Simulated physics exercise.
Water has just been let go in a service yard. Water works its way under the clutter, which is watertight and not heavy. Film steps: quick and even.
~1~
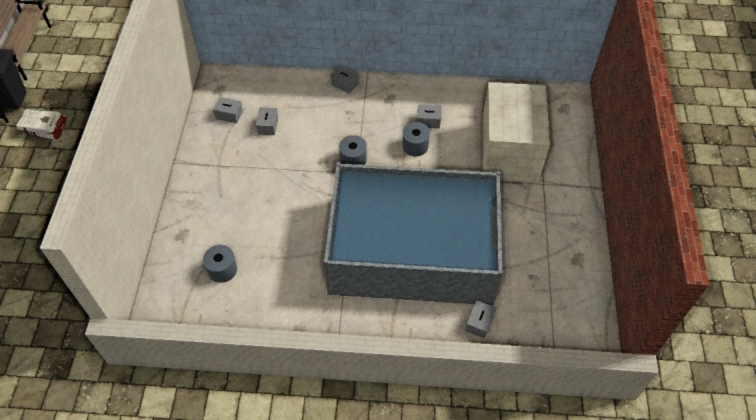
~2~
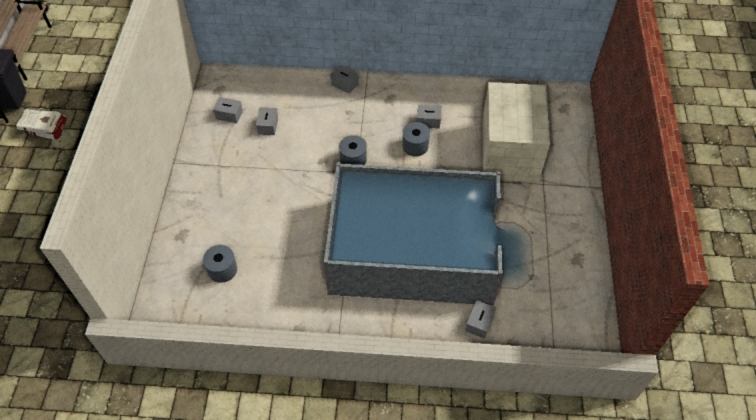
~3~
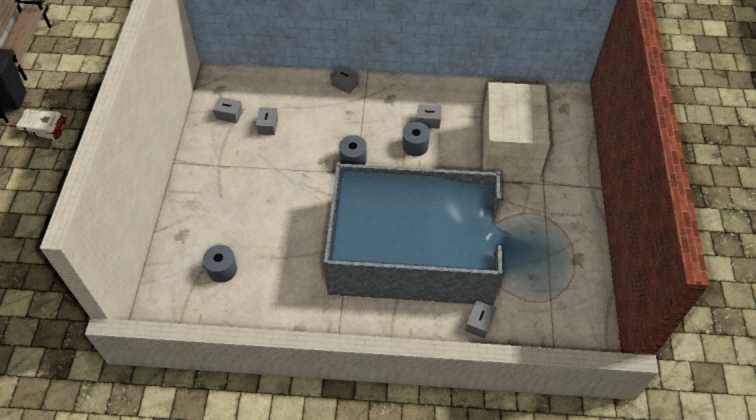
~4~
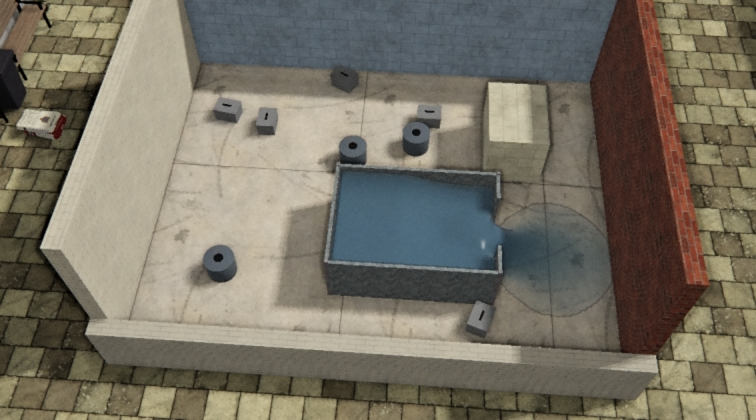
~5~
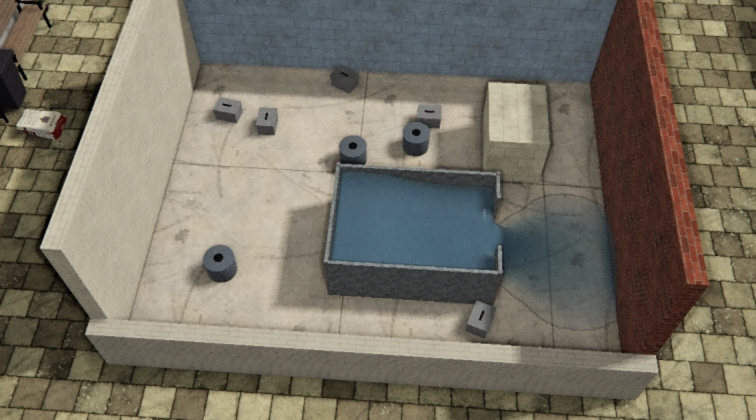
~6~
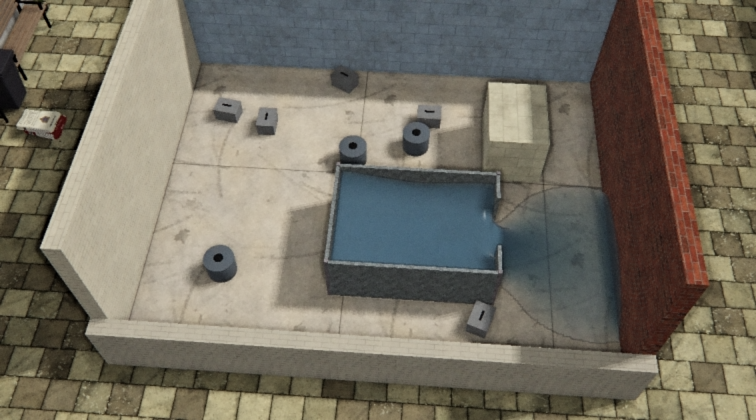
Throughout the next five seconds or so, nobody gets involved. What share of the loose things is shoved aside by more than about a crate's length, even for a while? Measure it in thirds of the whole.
Share: A third up to two thirds.
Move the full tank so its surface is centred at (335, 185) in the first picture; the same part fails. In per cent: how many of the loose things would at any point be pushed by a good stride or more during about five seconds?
Estimate: Close to 40 per cent.
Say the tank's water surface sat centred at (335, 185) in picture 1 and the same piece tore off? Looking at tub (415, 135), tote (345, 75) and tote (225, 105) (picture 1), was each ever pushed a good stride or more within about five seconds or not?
Not far, Far enough, Not far.
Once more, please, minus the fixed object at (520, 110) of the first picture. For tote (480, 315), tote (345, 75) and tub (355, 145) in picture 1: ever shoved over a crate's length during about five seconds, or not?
Item one was driven off; item two was driven off; item three never went far.
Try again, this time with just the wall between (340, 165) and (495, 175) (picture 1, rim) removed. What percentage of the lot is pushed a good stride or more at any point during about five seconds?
That should be close to 90 percent.
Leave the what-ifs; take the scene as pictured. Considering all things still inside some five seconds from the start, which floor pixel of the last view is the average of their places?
Roughly at (280, 161) in the last view.
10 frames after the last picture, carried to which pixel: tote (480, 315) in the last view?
Roughly (447, 308).
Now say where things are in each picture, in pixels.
The first frame shows a tub at (416, 133) rests on the ground; a tote at (430, 112) rests on the ground; 0 of 8 have shifted.
The second frame shows a tub at (416, 133) rests on the ground; a tote at (430, 112) rests on the ground; 0 of 8 have shifted.
The third frame shows a tub at (416, 133) rests on the ground; a tote at (430, 112), on the bottom; 0 of 8 have shifted.
The fourth frame shows a tub at (416, 133) rests on the ground; a tote at (430, 112), on the bottom; 0 of 8 have shifted.
The fifth frame shows a tub at (416, 133), on the bottom; a tote at (430, 112), on the bottom; 0 of 8 have shifted.
The sixth frame shows a tub at (416, 133), on the bottom; a tote at (430, 112) rests on the ground; 0 of 8 have shifted.
A moment on, 0 of 8 are well off their spots; 0 afloat.
Next, 0 of 8 are well off their spots; 1 afloat.
Later, 1 of 8 are well off their spots; 1 afloat.
In the end, 3 of 8 are well off their spots, and 3 have been at some point; 1 afloat.
